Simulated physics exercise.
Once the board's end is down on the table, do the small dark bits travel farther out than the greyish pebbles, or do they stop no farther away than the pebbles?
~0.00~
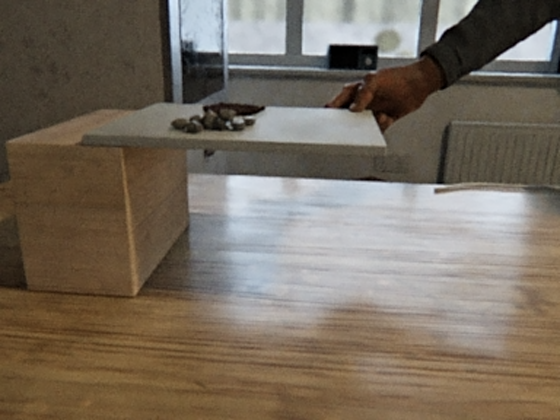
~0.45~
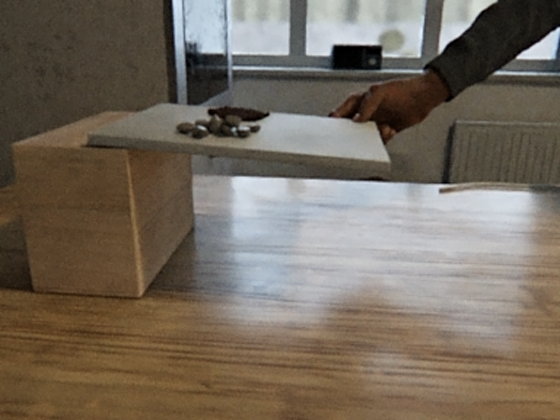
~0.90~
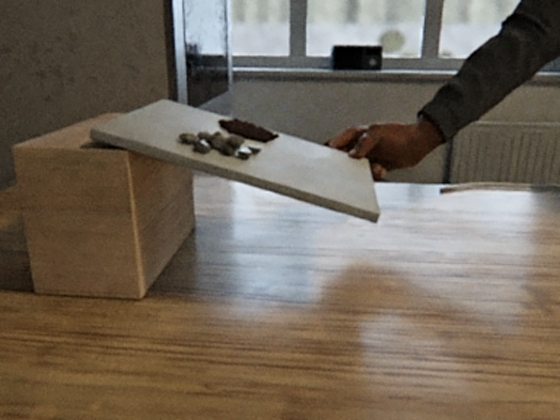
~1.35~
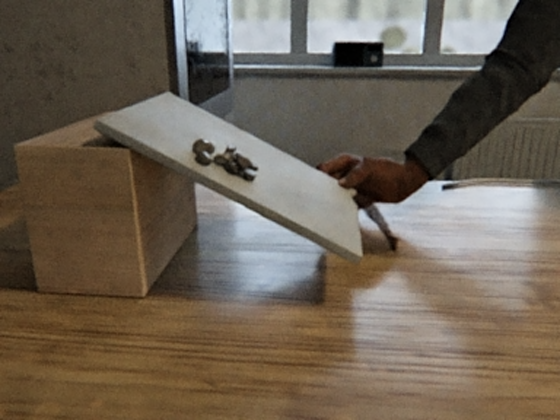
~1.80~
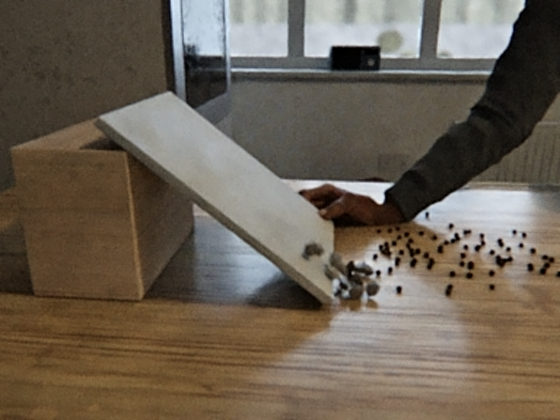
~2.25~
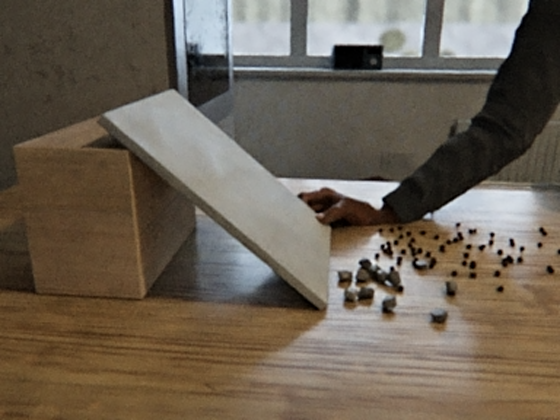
The small dark bits travel farther, scattering well to the right across the table, while the greyish pebbles come to rest closer to the lower end of the board.
